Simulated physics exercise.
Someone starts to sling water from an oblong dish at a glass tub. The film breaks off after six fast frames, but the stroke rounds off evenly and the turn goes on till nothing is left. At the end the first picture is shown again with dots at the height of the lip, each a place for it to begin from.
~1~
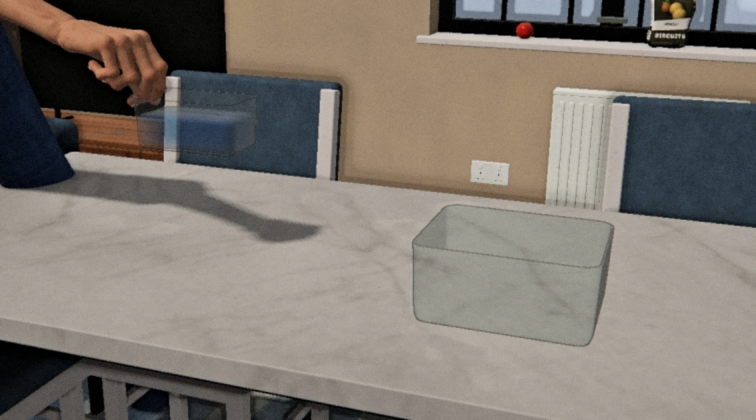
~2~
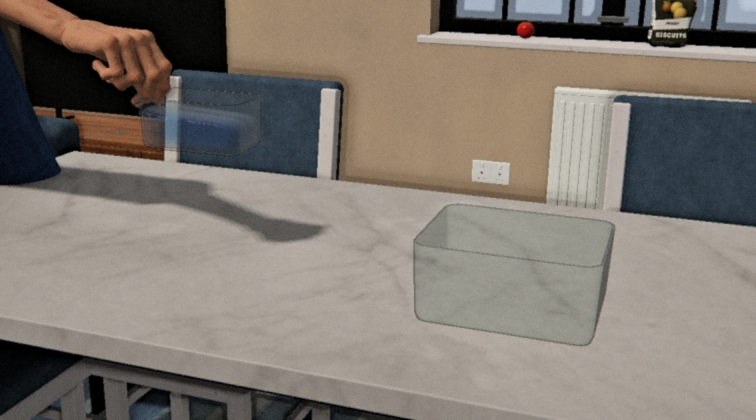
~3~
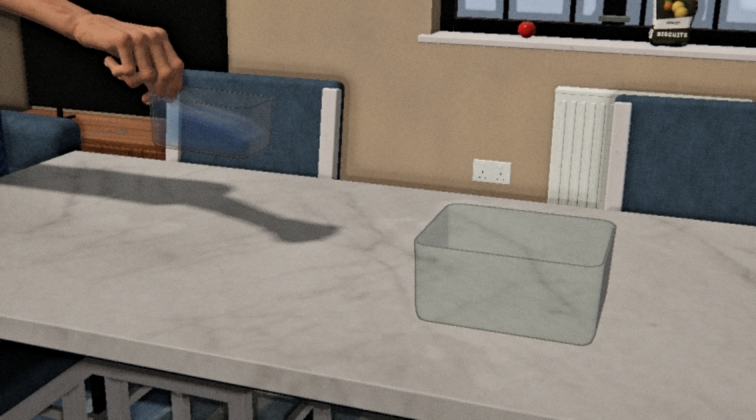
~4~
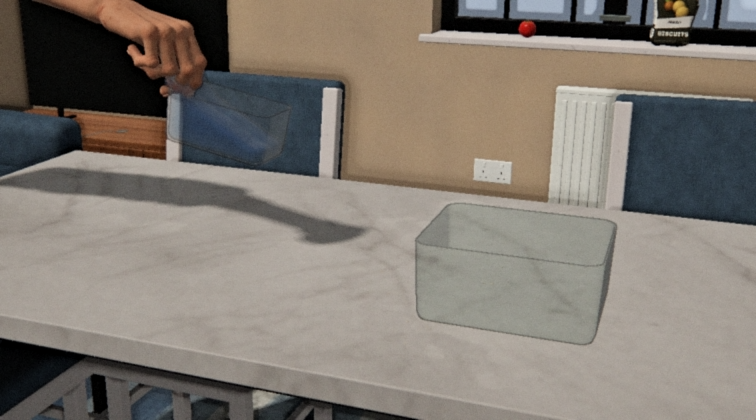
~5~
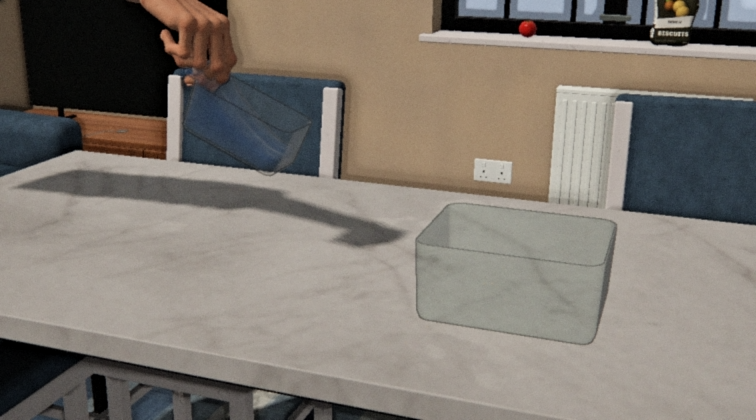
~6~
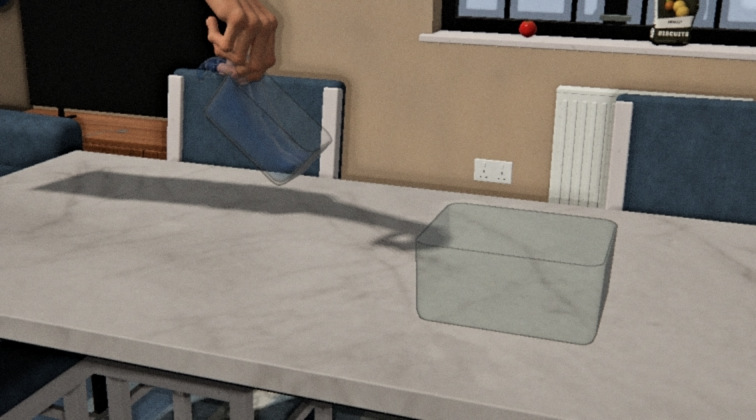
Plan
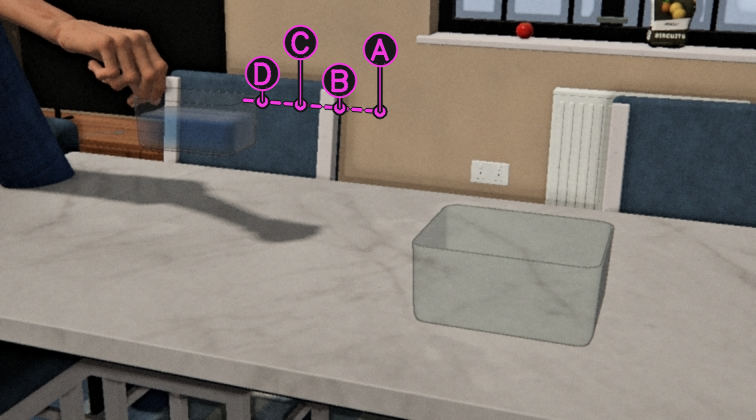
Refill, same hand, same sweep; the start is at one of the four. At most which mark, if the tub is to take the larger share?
C will do.
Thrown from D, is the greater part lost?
Yes, that goes wrong.
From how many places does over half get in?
Three.
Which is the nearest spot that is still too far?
D it is.
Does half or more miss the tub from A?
No, not at all.
On the marked copy, A at (380, 111); B at (339, 108); C at (300, 104); D at (262, 101).
If A is chosen, about 87 % lands in the tub, 9 % falls short and 5 % goes beside or beyond.
If B is chosen, about 84 % lands in the tub, 8 % falls short and 9 % goes beside or beyond.
If C is chosen, about 66 % lands in the tub, 24 % falls short and 10 % goes beside or beyond.
If D is chosen, about 23 % lands in the tub, 70 % falls short and 7 % goes beside or beyond.
